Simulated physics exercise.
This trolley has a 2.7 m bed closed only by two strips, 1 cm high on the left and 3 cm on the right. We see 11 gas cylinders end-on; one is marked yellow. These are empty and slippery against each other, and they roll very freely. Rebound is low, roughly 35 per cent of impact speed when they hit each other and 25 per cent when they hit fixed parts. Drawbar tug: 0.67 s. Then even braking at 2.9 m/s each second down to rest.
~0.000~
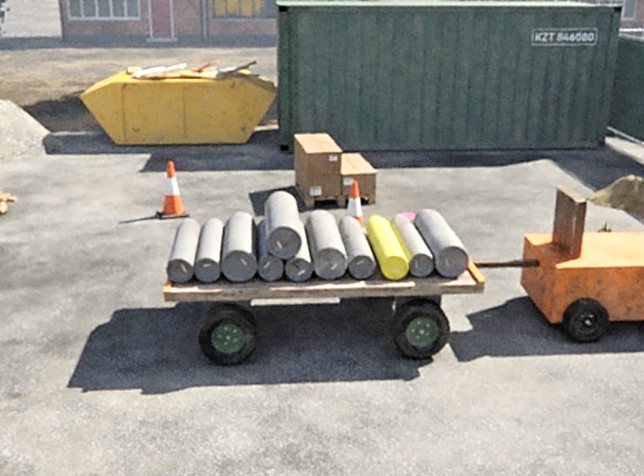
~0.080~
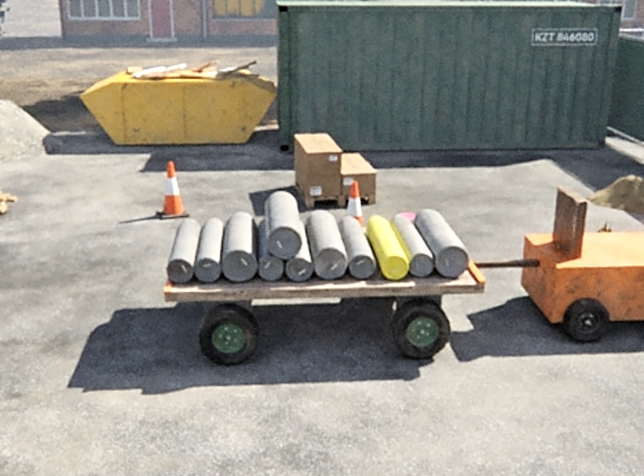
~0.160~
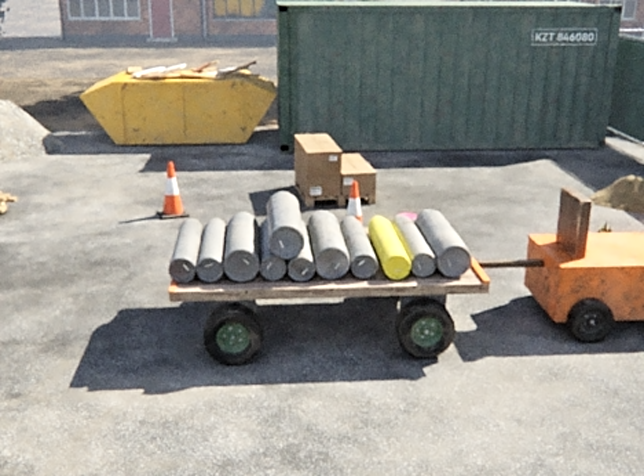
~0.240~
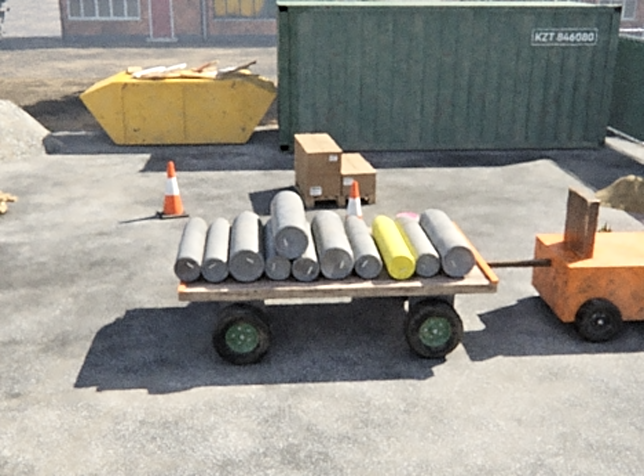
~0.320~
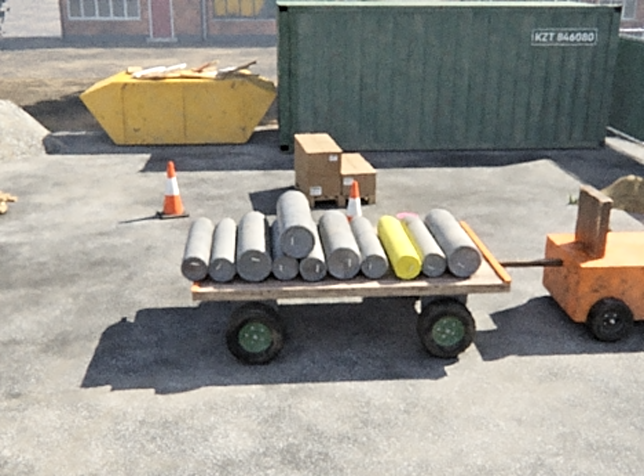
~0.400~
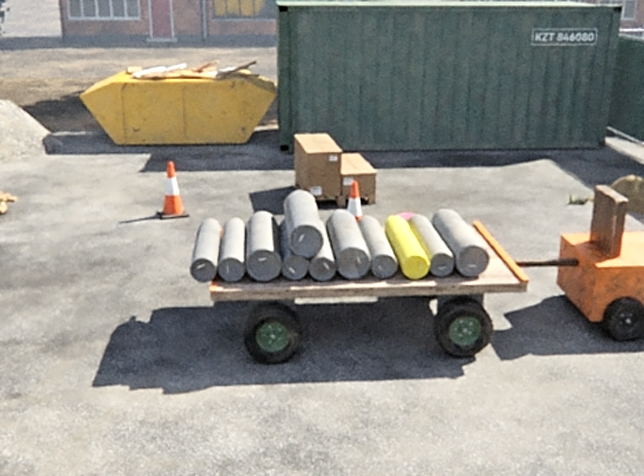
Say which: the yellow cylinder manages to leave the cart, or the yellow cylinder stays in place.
It is not ejected.
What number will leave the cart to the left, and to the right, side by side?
6 left, 1 right.
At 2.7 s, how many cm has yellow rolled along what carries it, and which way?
Yellow has moved 60 to the left.
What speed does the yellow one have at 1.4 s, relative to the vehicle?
Close to 0.3 m/s then.
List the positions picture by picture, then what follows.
The first frame shows yellow (395, 267); right bar at (482, 282); cart at rest; 10 of the 11 make up the bottom layer on the deck.
The second frame shows yellow (395, 267); right bar at (483, 282); cart moving right at 0.3 m/s.
The third frame shows yellow (397, 267); right bar at (487, 282); cart moving right at 0.7 m/s.
The fourth frame shows yellow (402, 267); right bar at (496, 282); cart moving right at 1.2 m/s.
The fifth frame shows yellow (408, 266); right bar at (509, 282); cart moving right at 1.7 m/s.
The sixth frame shows yellow (416, 266); right bar at (526, 281); cart moving right at 2.1 m/s.
By 1.4 s, yellow is on the deck, 55 cm from the left bar, rolling left along the cart; 6 gone from the cart.
By 2.7 s, yellow is on the deck, 130 cm from the right bar, rolling right along the cart; 6 gone from the cart.
By 4.2 s, yellow is on the deck, 30 cm from the right bar, rolling right along the cart; 7 gone from the cart.
Finally (5.9 s), yellow is on the deck, 35 cm from the right bar; 7 gone from the cart.
